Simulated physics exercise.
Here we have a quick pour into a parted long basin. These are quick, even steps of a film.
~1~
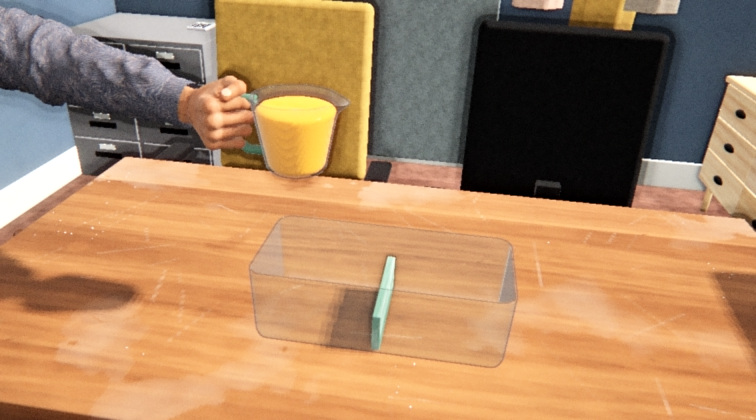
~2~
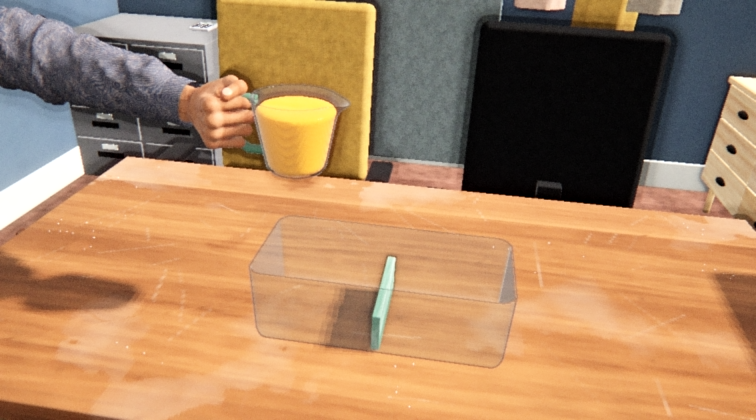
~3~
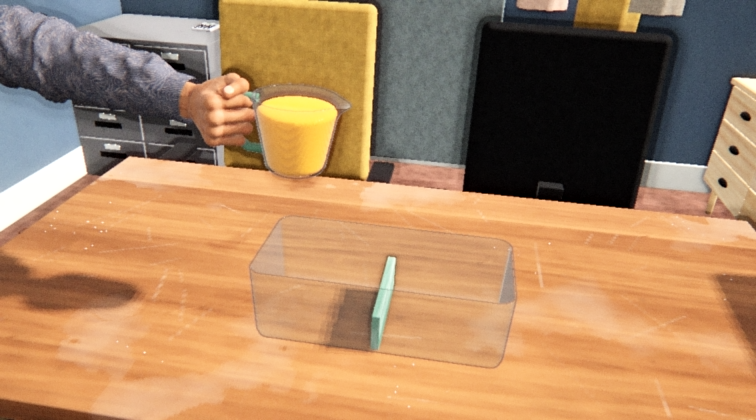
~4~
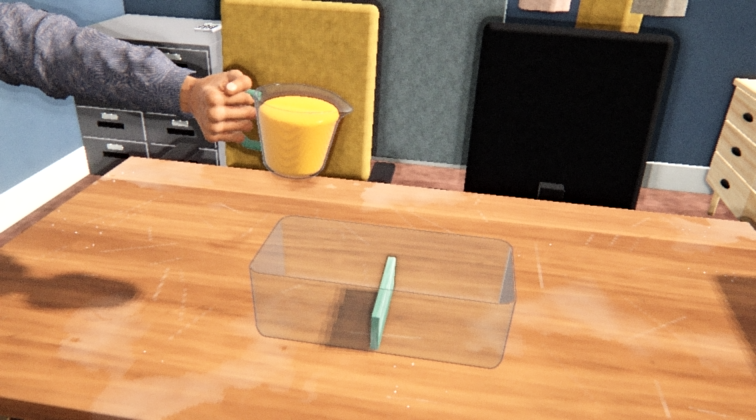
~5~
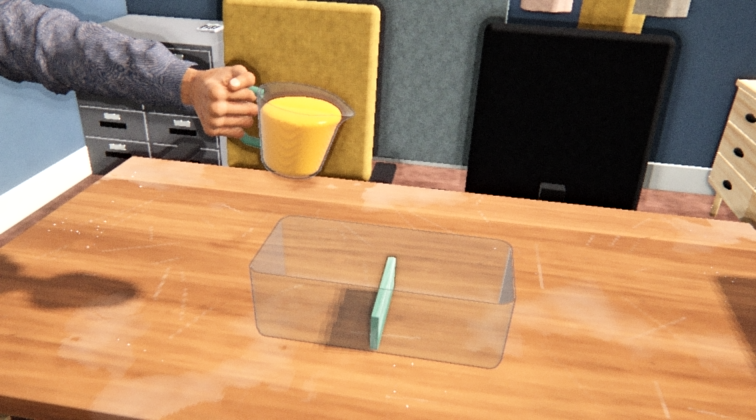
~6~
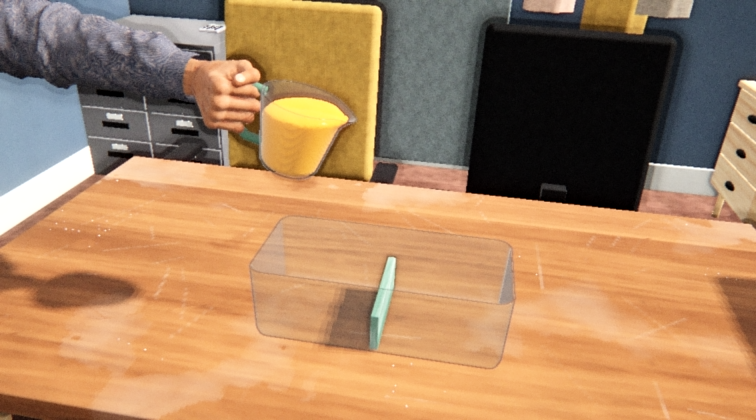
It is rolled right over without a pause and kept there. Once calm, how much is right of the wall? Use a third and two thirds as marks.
The share right of the wall is between a third and two thirds.
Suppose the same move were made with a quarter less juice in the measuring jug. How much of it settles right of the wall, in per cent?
About 25 per cent.
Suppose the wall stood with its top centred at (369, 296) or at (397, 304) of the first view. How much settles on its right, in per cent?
First some 80, then 35 per cent.
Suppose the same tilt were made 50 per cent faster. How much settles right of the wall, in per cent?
Roughly 35 in a hundred.
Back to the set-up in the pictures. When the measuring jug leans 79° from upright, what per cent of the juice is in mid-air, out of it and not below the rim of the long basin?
Some 35 per cent.
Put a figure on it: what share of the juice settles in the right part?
Some 50 per cent.
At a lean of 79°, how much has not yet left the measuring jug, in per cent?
Close to 60 per cent.
A moment on, the measuring jug is tipped on its side and 58 per cent is still to pour, 0 is left of the wall and 9 right of it.
Next, the measuring jug is tipped right over and 7 per cent is still to pour, 28 is left of the wall and 47 right of it.
Then the measuring jug is tipped right over and 0 per cent is still to pour, 50 is left of the wall and 48 right of it.
Later the measuring jug is tipped right over and 0 per cent is still to pour, 50 is left of the wall and 48 right of it.
At rest 50 per cent lies left of the wall, 48 right of it and 2 outside.
